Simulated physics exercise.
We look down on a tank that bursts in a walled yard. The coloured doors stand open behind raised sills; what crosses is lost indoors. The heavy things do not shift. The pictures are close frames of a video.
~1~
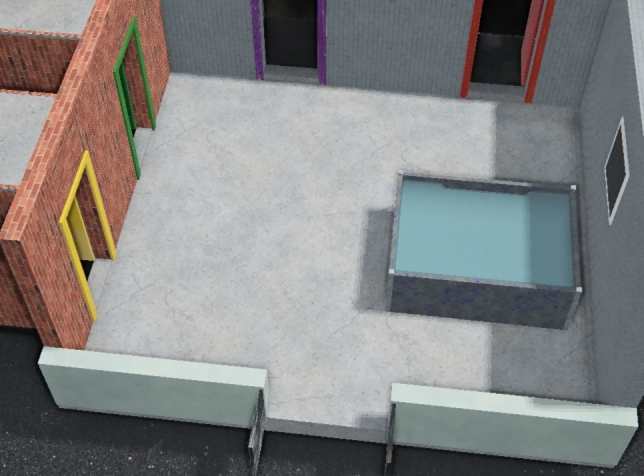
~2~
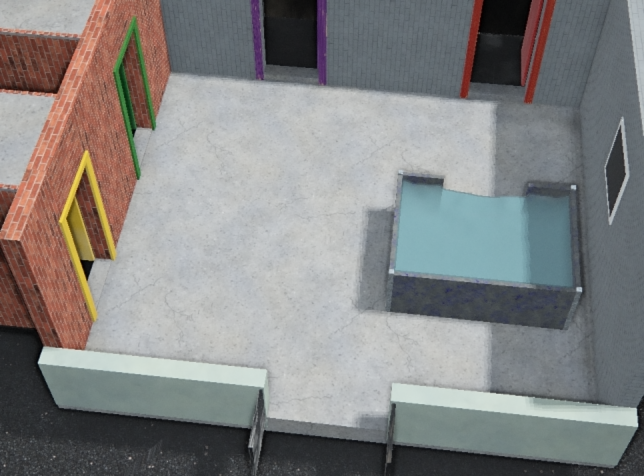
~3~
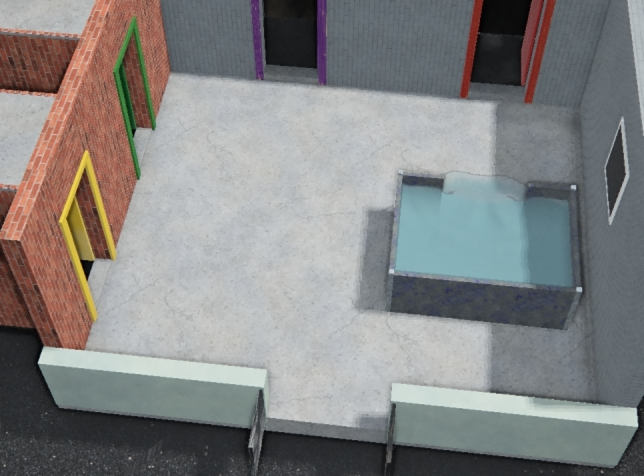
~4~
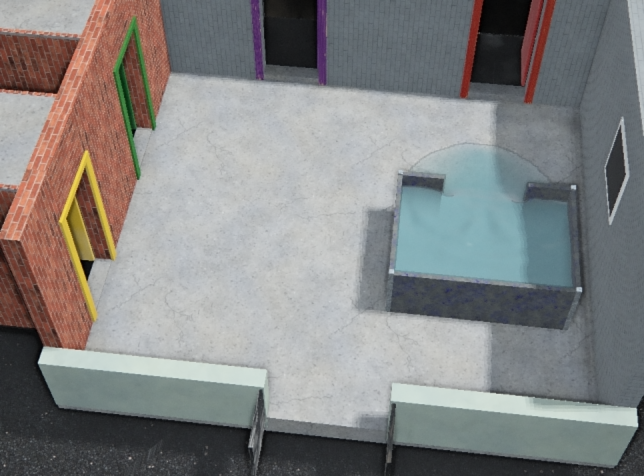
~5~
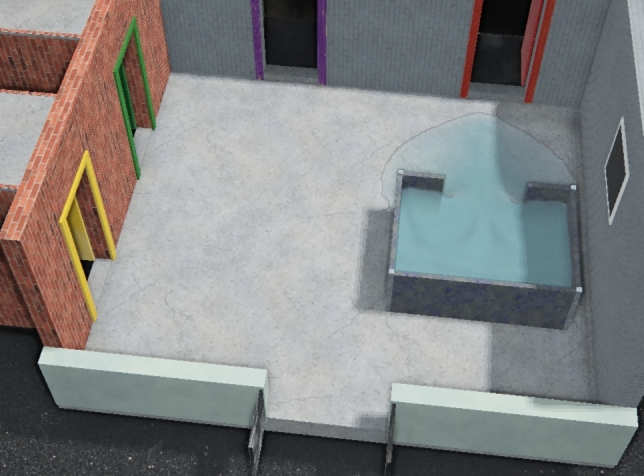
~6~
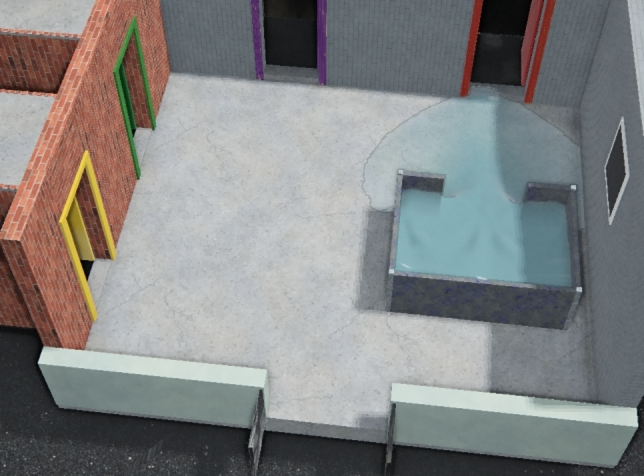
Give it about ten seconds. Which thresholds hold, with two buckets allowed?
One by one: The red door takes more than that; the green door takes more than that; the yellow door stays under that; the purple door stays under that.
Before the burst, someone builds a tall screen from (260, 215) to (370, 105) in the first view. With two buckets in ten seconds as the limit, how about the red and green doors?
My reading: Red door goes over, green door lets less in.
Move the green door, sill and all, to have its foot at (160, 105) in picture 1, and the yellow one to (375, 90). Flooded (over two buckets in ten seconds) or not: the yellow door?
Yellow door goes over.
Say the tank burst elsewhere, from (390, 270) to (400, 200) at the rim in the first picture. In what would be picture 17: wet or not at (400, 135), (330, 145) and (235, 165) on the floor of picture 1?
One after the other: Not flooded, free of water, awash.
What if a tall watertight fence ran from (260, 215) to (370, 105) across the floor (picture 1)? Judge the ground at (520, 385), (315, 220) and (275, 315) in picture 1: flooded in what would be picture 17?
As listed: Not flooded, dry, no water.
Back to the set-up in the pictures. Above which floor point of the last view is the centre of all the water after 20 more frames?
At about (444, 192).
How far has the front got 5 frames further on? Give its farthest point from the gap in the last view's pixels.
Roughly at (347, 93).
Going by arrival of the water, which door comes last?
That is the door marked yellow.
A moment on, water covers 25 % of the floor; the red door far over two buckets in, the green door not reached, the yellow door not reached, the purple door not reached.
Next, water covers 30 % of the floor; the red door far over two buckets in, the green door not reached, the yellow door not reached, the purple door wet at the sill, nothing in.
Then, water covers 40 % of the floor; the red door far over two buckets in, the green door under two buckets in, the yellow door not reached, the purple door wet at the sill, nothing in.
Later, water covers 70 % of the floor; the red door far over two buckets in, the green door over two buckets in, the yellow door wet at the sill, nothing in, the purple door wet at the sill, nothing in.
In the end, water covers 95 % of the floor; the red door far over two buckets in, the green door over two buckets in, the yellow door under two buckets in, the purple door wet at the sill, nothing in.
